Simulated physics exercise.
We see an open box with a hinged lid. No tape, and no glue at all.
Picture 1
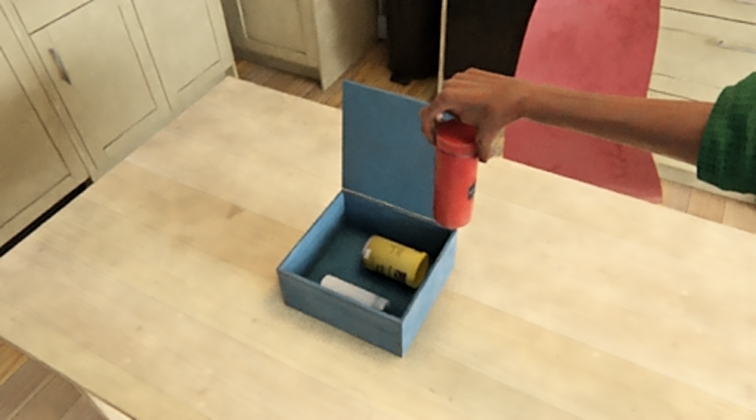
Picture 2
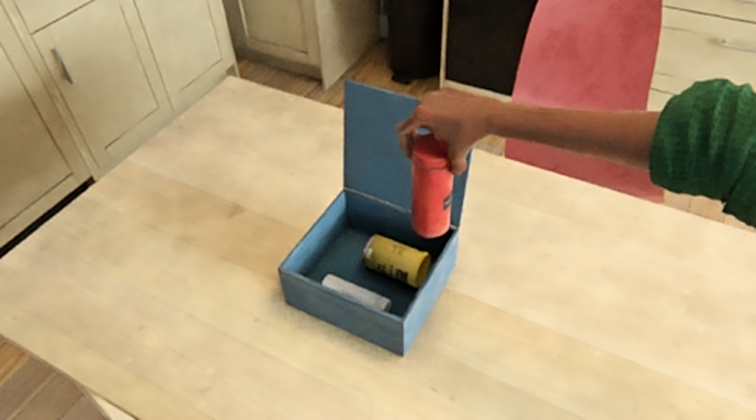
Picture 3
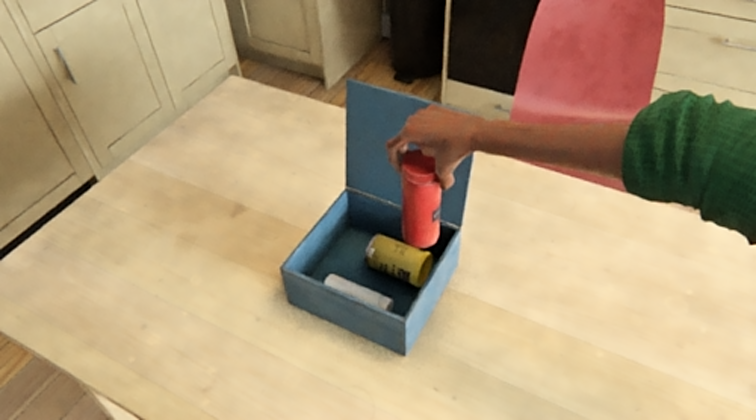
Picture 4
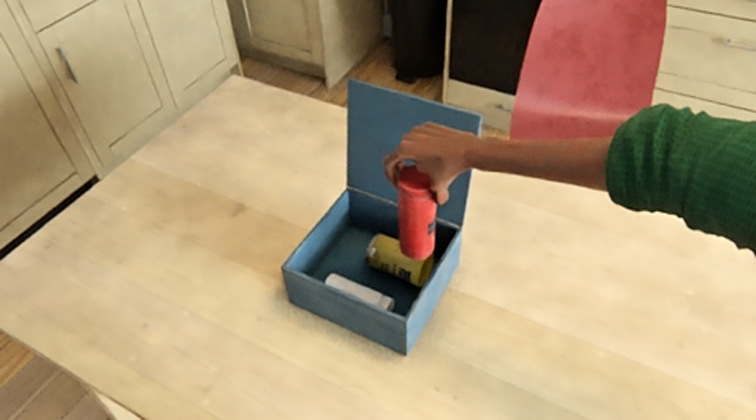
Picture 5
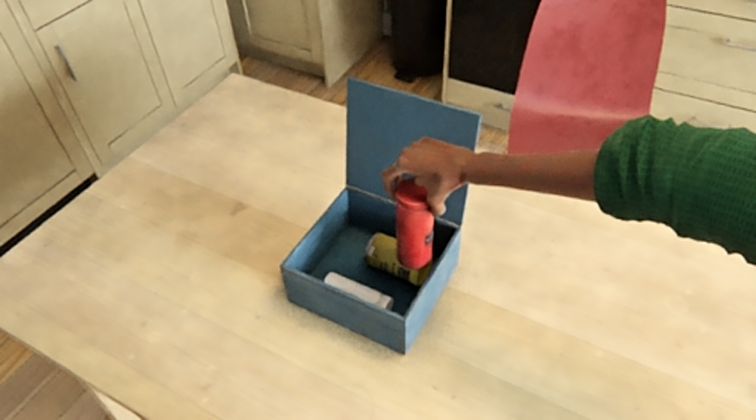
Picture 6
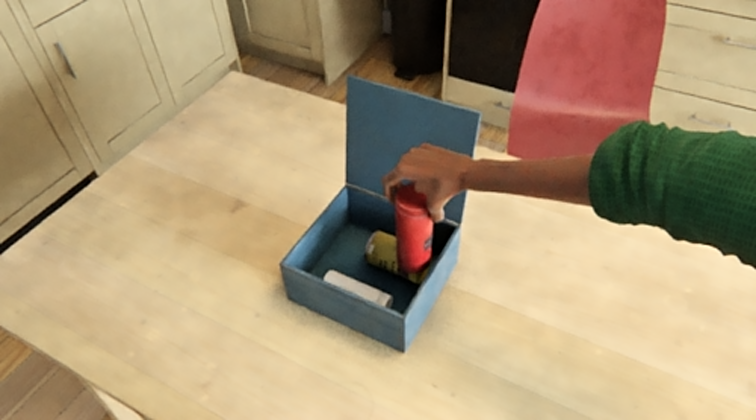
On a wooden table, a hand lowering a red jar into an open blue box beside a yellow tin.
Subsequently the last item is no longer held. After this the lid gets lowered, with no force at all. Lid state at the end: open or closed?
Open.
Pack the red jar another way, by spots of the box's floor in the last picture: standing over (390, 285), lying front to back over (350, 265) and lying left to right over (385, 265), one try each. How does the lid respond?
On the first go the lid is stopped short, on the second it comes to rest closed, on the third it comes to rest closed.
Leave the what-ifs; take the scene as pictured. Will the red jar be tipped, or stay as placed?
By the end it has leaned over.
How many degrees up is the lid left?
It stays some 16° above the rim.
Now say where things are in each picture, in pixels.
The first frame shows coming down; red jar (456, 176); yellow tin (395, 261).
The second frame shows coming down; red jar (432, 187); yellow tin (396, 260).
The third frame shows coming down; red jar (421, 201); yellow tin (399, 260).
The fourth frame shows coming down; red jar (417, 214); yellow tin (400, 260).
The fifth frame shows coming down; red jar (415, 225); yellow tin (399, 258).
The sixth frame shows in place under the hand; red jar (414, 230).
Then, 0.40 s later than the last frame, red jar tilted by 51° near (399, 279); yellow tin moved a little.
Then, 1.40 s later than the last frame, lid 72° above the rim; red jar tilted by 45° near (382, 278); yellow tin moved a little.
Then, 1.80 s later than the last frame, lid 40° above the rim; red jar tilted by 46° near (374, 274); yellow tin moved a little.
Then, 2.80 s later than the last frame, lid 17° above the rim; red jar tilted by 46° near (370, 272); yellow tin moved a little.
When it is over, lid 17° above the rim; lying over in the box, red jar; the other 2 as before. End places, in pixels of the last picture, red jar near (370, 272).
